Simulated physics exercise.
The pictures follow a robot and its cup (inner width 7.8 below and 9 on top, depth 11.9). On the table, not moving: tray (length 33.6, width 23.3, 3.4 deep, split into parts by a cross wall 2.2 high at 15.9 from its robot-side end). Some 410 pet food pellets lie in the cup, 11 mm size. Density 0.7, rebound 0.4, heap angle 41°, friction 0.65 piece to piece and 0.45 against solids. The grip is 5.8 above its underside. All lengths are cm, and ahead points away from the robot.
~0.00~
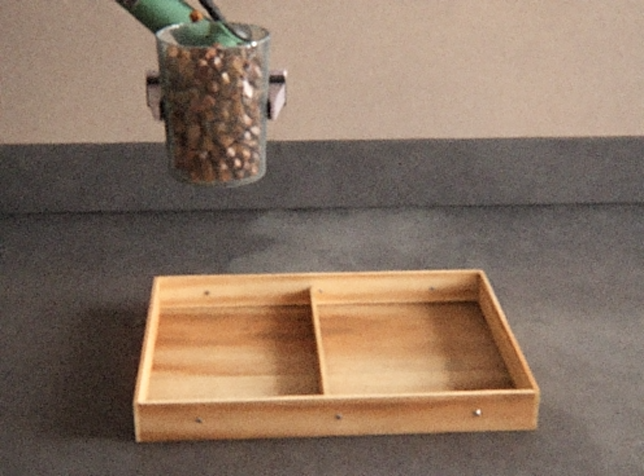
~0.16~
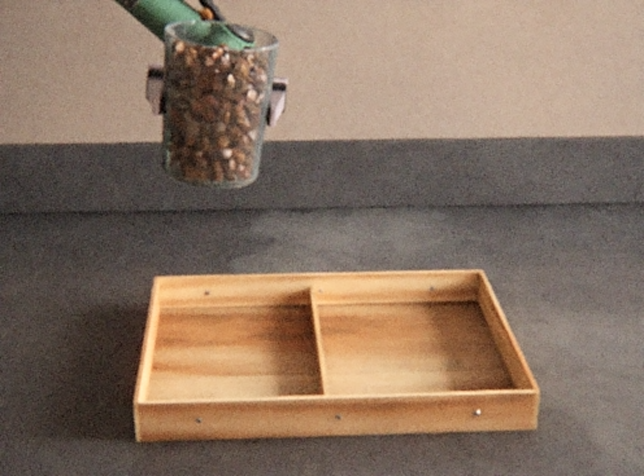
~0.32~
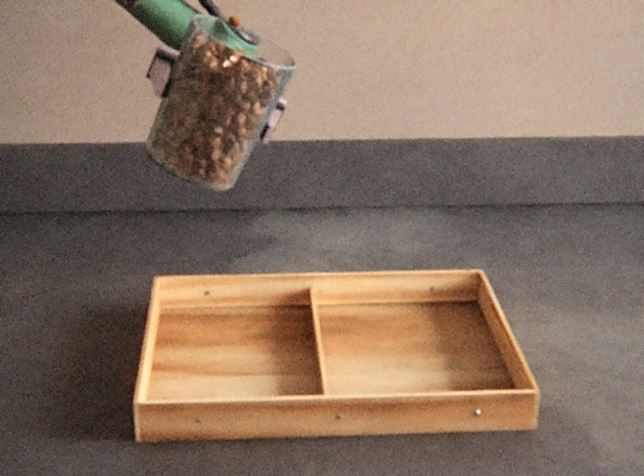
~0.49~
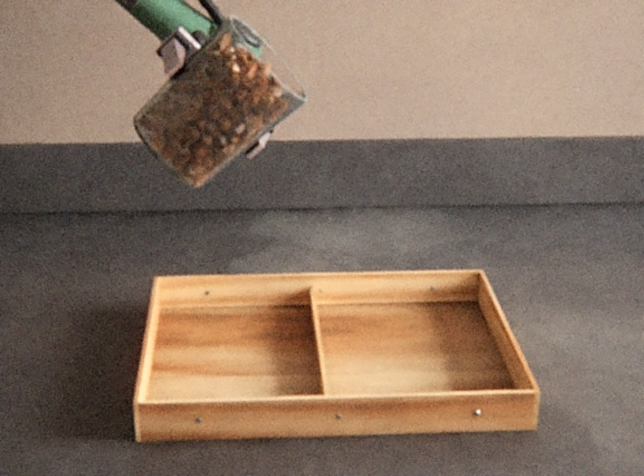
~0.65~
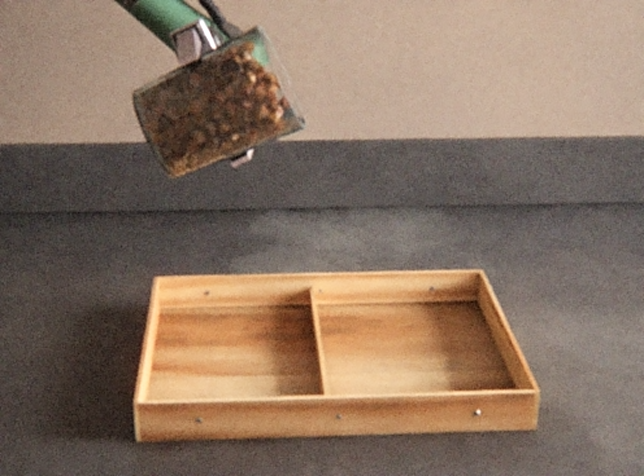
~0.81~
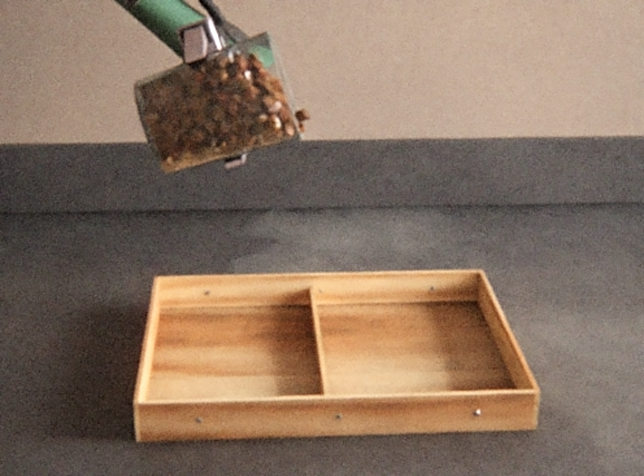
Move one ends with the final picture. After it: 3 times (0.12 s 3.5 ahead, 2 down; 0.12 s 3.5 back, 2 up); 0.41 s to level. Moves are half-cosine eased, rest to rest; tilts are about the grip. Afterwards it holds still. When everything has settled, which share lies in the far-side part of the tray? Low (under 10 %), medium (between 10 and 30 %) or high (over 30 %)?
Share in the far-side part of the tray: Medium (between 10 and 30 %).
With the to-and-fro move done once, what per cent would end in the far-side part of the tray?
It would be near 10 per cent.
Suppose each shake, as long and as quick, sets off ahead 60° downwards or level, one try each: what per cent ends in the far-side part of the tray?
Some 5 and 35 per cent.
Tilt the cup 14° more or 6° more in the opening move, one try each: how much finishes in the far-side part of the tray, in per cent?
Some 45 and 25 per cent.
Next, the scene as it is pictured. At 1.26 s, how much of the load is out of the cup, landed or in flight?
Near 10 per cent so far.
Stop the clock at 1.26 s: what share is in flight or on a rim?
Some 4 per cent.
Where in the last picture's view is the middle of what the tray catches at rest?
At about (389, 350).
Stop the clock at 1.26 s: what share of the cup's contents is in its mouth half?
About 45 per cent.
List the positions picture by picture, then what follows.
The first picture shows the cup middle at (215, 106), level; upper third of the load around (214, 74), from x 170 to 260, top at y 15; 412 in the cup.
The second picture shows the cup middle at (216, 106), tilted 7° forward; upper third of the load around (216, 75), from x 170 to 265, top at y 15.
The third picture shows the cup middle at (216, 106), tilted 25° forward; upper third of the load around (218, 76), from x 155 to 275, top at y 20.
The fourth picture shows the cup middle at (217, 107), tilted 47° forward; upper third of the load around (223, 81), from x 145 to 280, top at y 40.
The fifth picture shows the cup middle at (217, 107), tilted 65° forward; upper third of the load around (224, 83), from x 145 to 280, top at y 50.
The sixth picture shows the cup middle at (217, 107), tilted 72° forward; upper third of the load around (219, 85), from x 145 to 305, top at y 60; 412 in the cup.
After 1.26 s, tilted 72° forward, highest piece 28 above the table; 362 in the cup, 29 in the far-side part, 4 in the robot-side part, 17 in flight or on a rim.
After 1.71 s, tilted 42° forward, highest piece 28 above the table; 334 in the cup, 62 in the far-side part, 13 in the robot-side part, 2 on the table or floor, 1 in flight or on a rim.
After 2.14 s, level, highest piece 31 above the table; 334 in the cup, 62 in the far-side part, 13 in the robot-side part, 3 on the table or floor.
After 3.19 s, level, highest piece 31 above the table; 334 in the cup, 62 in the far-side part, 13 in the robot-side part, 3 on the table or floor.
In the end, 334 in the cup, 62 in the far-side part, 13 in the robot-side part, 3 on the table or floor. That is 15 % in the far-side part of the tray.
